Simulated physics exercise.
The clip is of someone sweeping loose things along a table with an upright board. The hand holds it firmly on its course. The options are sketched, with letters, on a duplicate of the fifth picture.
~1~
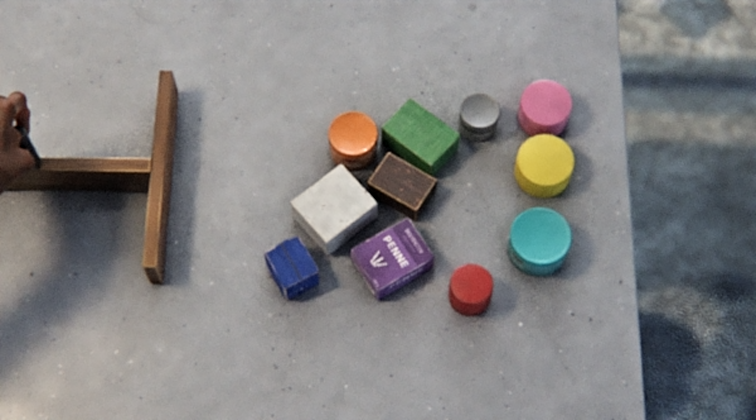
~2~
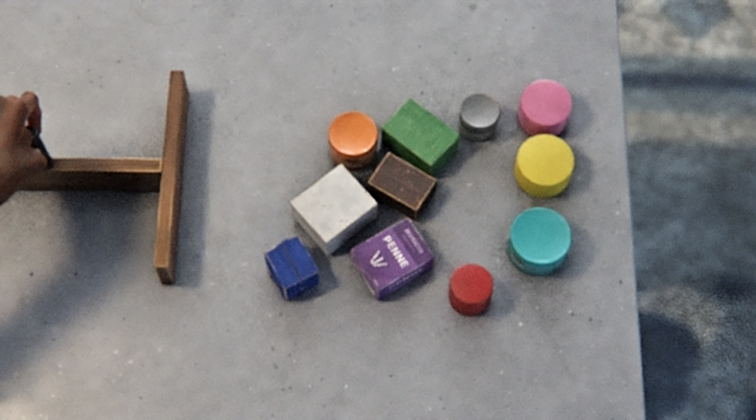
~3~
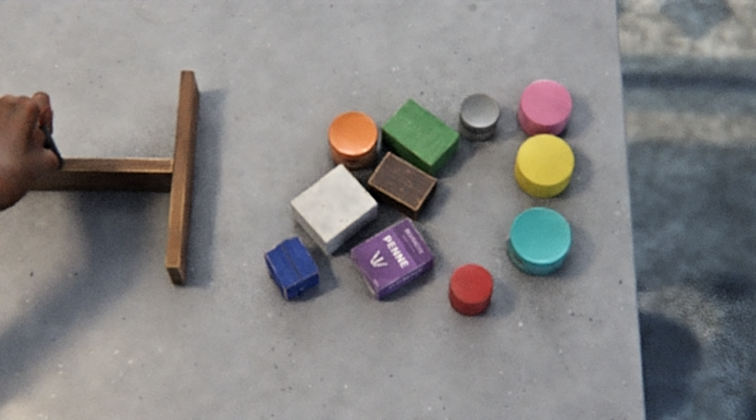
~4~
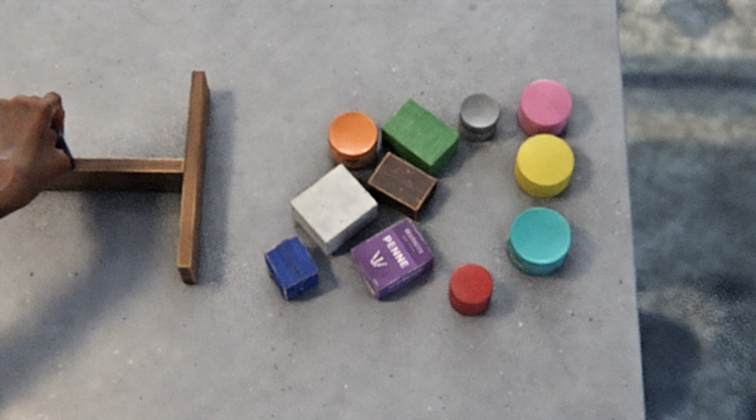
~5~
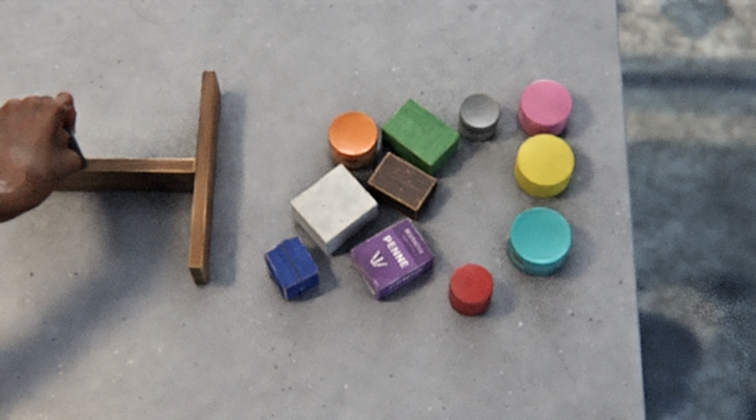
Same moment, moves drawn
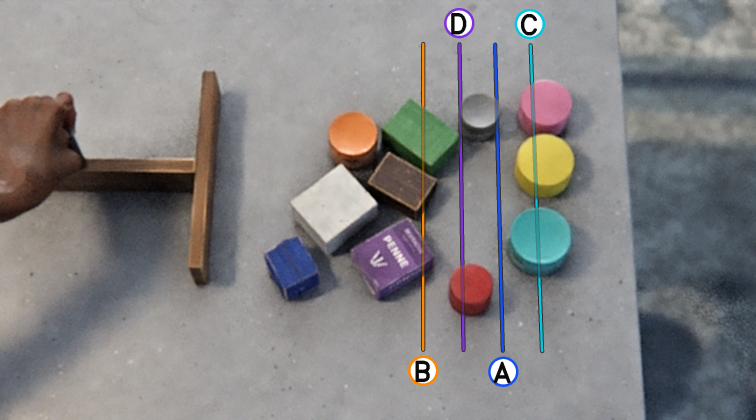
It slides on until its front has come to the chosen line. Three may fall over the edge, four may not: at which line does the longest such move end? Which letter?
C.
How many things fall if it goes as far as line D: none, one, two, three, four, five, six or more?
In all, none.
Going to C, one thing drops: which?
It is the yellow tin.
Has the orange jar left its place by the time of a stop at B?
By then, yes.
On the copy, A at (499, 190); B at (423, 189); C at (536, 191); D at (461, 190).
On C. First, board (321, 167); blue box (346, 272); purple packet (409, 261).
Then, board (441, 169); turquoise tub (579, 234); yellow tin (572, 163).
Finally, board (535, 170); yellow tin over the edge; pink pot (626, 97); one fallen.
By contrast, A is within the limit but short; B is within the limit but short; D is within the limit but short.
